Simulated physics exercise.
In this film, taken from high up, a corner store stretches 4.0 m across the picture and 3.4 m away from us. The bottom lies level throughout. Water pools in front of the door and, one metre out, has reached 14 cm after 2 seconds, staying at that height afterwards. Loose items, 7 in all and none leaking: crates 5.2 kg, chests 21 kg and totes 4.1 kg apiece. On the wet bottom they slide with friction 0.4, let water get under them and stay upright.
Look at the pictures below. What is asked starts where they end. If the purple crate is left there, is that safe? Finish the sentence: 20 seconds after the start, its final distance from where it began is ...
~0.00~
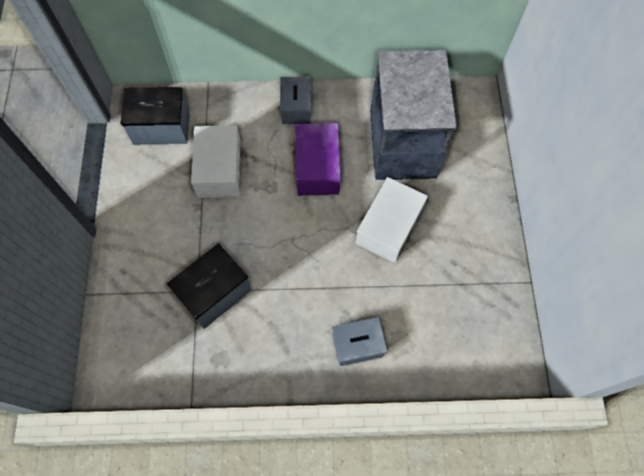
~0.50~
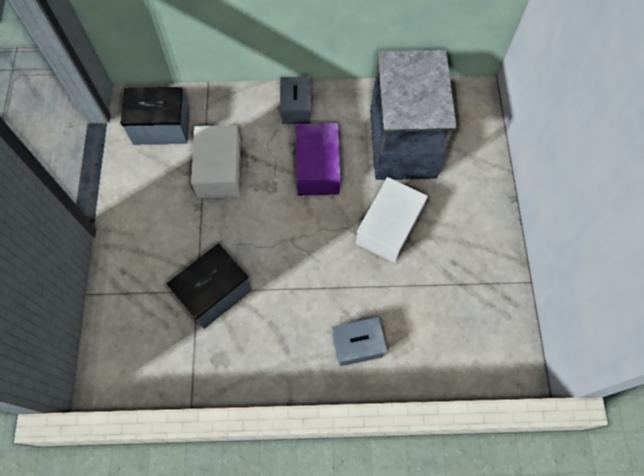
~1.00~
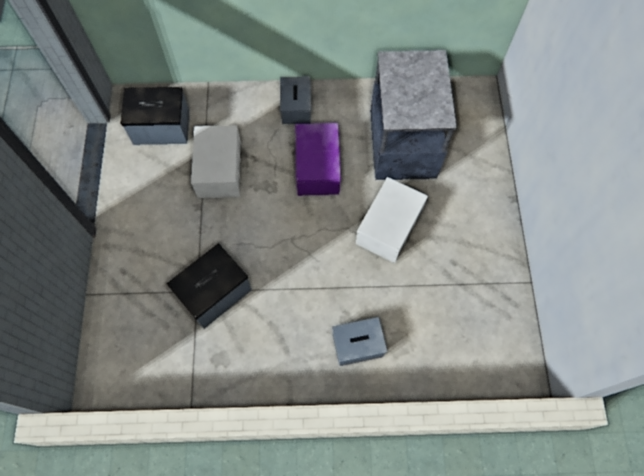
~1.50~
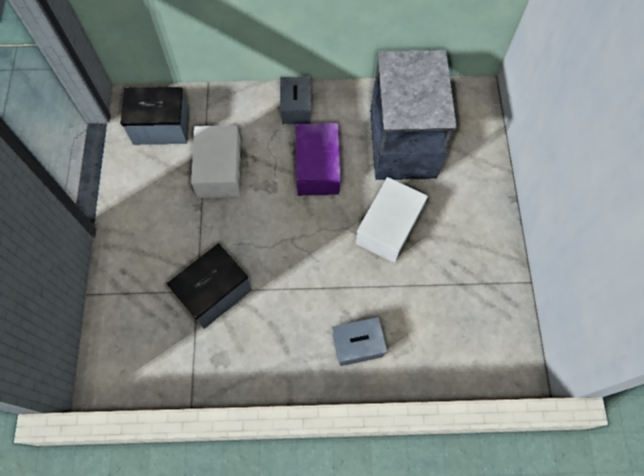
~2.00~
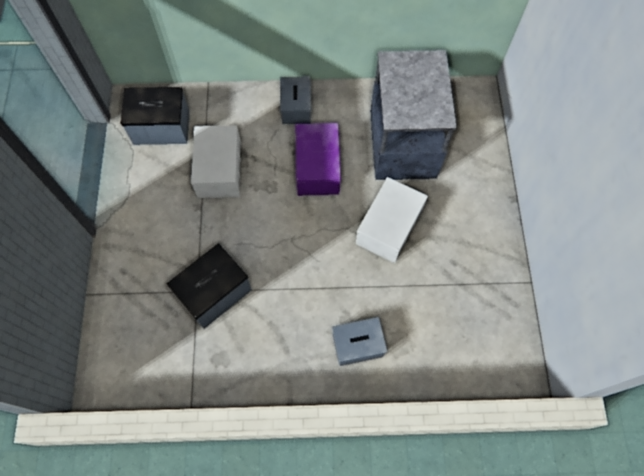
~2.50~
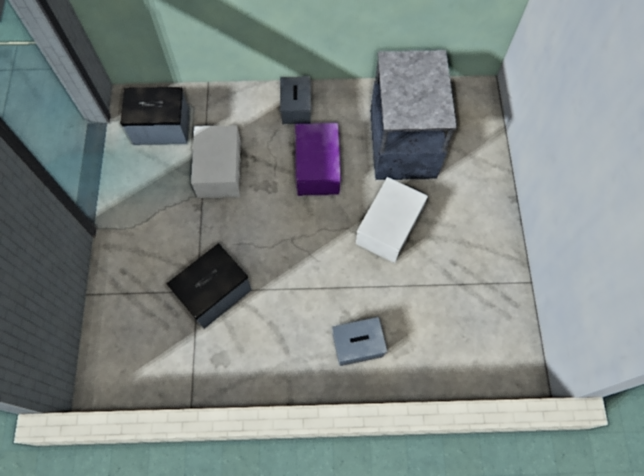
More than a metre.
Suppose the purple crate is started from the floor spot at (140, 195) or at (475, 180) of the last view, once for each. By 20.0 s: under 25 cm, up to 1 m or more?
In that order: It travels far; it is nudged along.
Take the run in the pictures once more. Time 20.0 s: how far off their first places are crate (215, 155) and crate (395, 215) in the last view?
First 150 cm, then 120 cm.
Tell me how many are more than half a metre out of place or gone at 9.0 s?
By my tally, 4.
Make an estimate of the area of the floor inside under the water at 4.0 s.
About 5.0 m2 is covered.
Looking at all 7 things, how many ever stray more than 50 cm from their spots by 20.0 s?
The total is 6.
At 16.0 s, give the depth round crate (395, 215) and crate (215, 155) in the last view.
Depth approx. 10 cm / 9 cm.
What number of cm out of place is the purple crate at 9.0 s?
Some 140 cm from the start.
After 4.0 s the purple crate is near (355, 150), 0.4 m from its start, aground; 1 afloat.
After 9.0 s the purple crate is near (461, 214), 1.4 m from its start, afloat; 5 afloat.
After 16.0 s the purple crate is near (492, 169), 1.6 m from its start, afloat; 5 afloat.
After 20.0 s the purple crate is near (491, 157), 1.6 m from its start, afloat; 6 afloat.
